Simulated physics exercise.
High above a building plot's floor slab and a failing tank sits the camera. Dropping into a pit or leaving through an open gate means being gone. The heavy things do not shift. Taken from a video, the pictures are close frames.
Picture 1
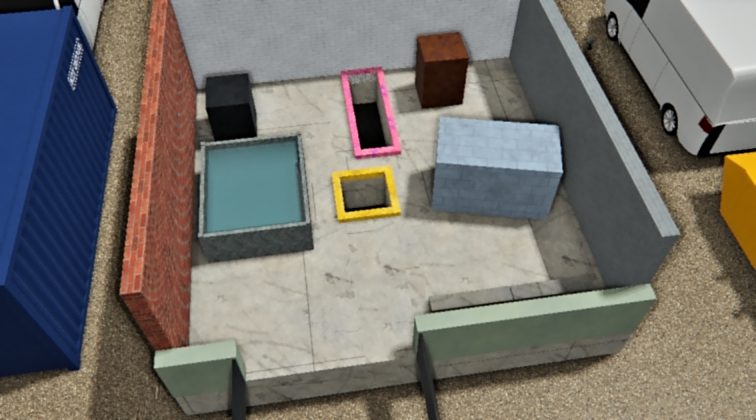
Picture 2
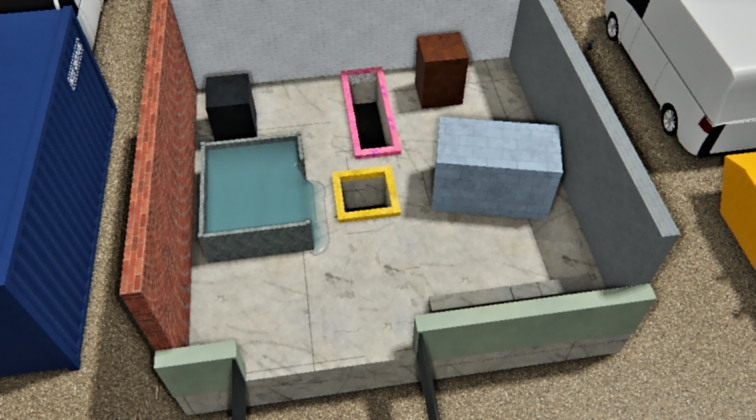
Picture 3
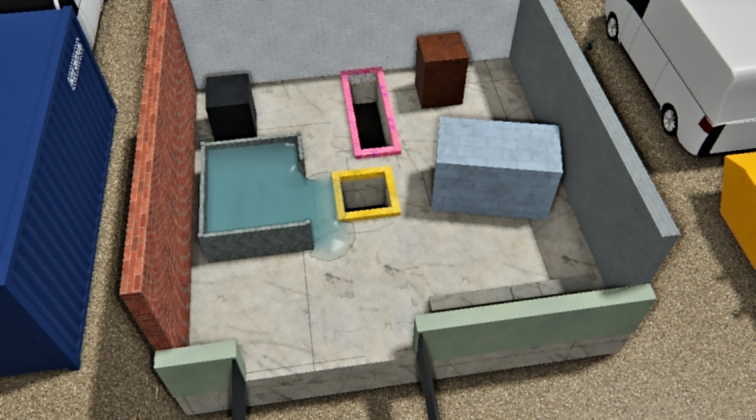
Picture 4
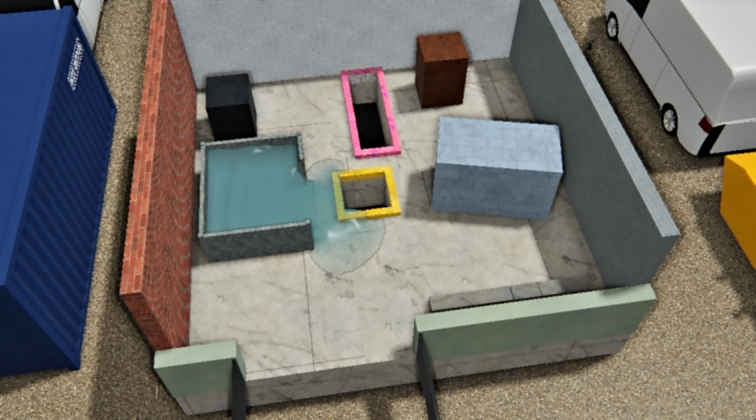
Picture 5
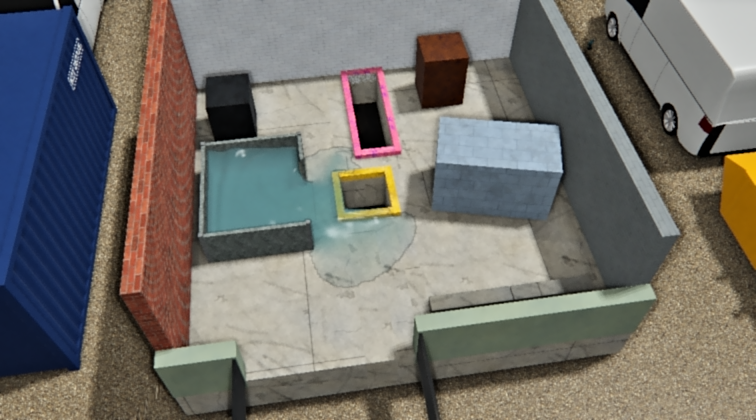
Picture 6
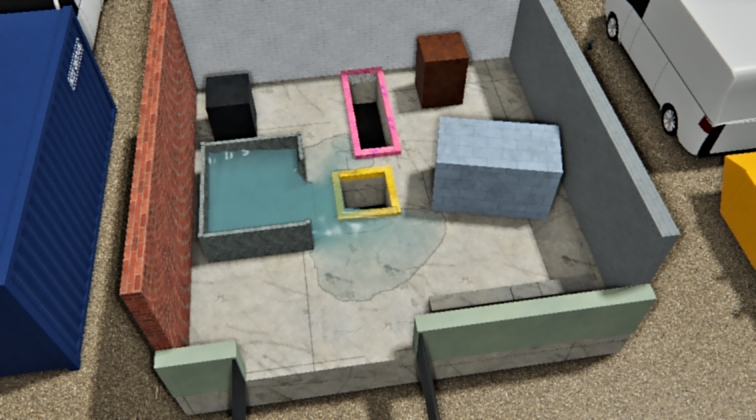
Water pouring from a gap in the tank's right side, spreading across the pale floor slab and around a yellow-rimmed pit.
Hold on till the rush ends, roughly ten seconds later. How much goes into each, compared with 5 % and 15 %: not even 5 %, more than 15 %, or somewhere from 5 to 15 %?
Result: The gate pulls in a so-so amount - five to fifteen per cent. The pink pit pulls in barely a drop - beneath five per cent. The yellow pit pulls in a good deal - past fifteen per cent.
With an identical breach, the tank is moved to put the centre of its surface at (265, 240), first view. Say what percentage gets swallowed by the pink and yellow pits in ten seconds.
Shares - pink: 0 in a hundred, yellow: 0 in a hundred.
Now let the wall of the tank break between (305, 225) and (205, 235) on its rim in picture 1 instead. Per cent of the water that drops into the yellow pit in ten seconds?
The yellow pit takes 0 per cent.
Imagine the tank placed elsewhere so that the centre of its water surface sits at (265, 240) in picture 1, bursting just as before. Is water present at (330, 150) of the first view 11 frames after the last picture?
There: Free of water.
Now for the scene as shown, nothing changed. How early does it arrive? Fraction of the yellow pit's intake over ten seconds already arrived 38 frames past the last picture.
That comes out to 100 per cent by my count.
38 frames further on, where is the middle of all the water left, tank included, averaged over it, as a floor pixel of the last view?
Close to (386, 210), I reckon.
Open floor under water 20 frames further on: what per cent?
I make it 45 per cent.
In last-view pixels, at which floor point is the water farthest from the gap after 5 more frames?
By then the tip should be at about (553, 238).
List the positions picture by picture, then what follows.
The first picture shows the tank at (254, 185) is whole and still.
In the second picture, the front is at (318, 249), out from the gap at (306, 208).
In the third picture, water pours out at (306, 209) and has run to (331, 176).
In the fourth picture, water pours out at (306, 210) and has run to (374, 245).
In the fifth picture, water pours out at (306, 209) and has run to (409, 232).
In the sixth picture, the front is at (438, 231), out from the gap at (306, 209).
A moment on, water covers 25 % of the floor; the gate 0 %, the pink pit 0 %, the yellow pit 14 %.
Next, water covers 40 % of the floor; the gate 1 %, the pink pit 0 %, the yellow pit 20 %.
Then, water covers 45 % of the floor; the gate 3 %, the pink pit 0 %, the yellow pit 23 %.
Later, water covers 60 % of the floor; the gate 7 %, the pink pit 0 %, the yellow pit 24 %.
In the end, water covers 85 % of the floor; the gate 13 %, the pink pit 0 %, the yellow pit 24 %.
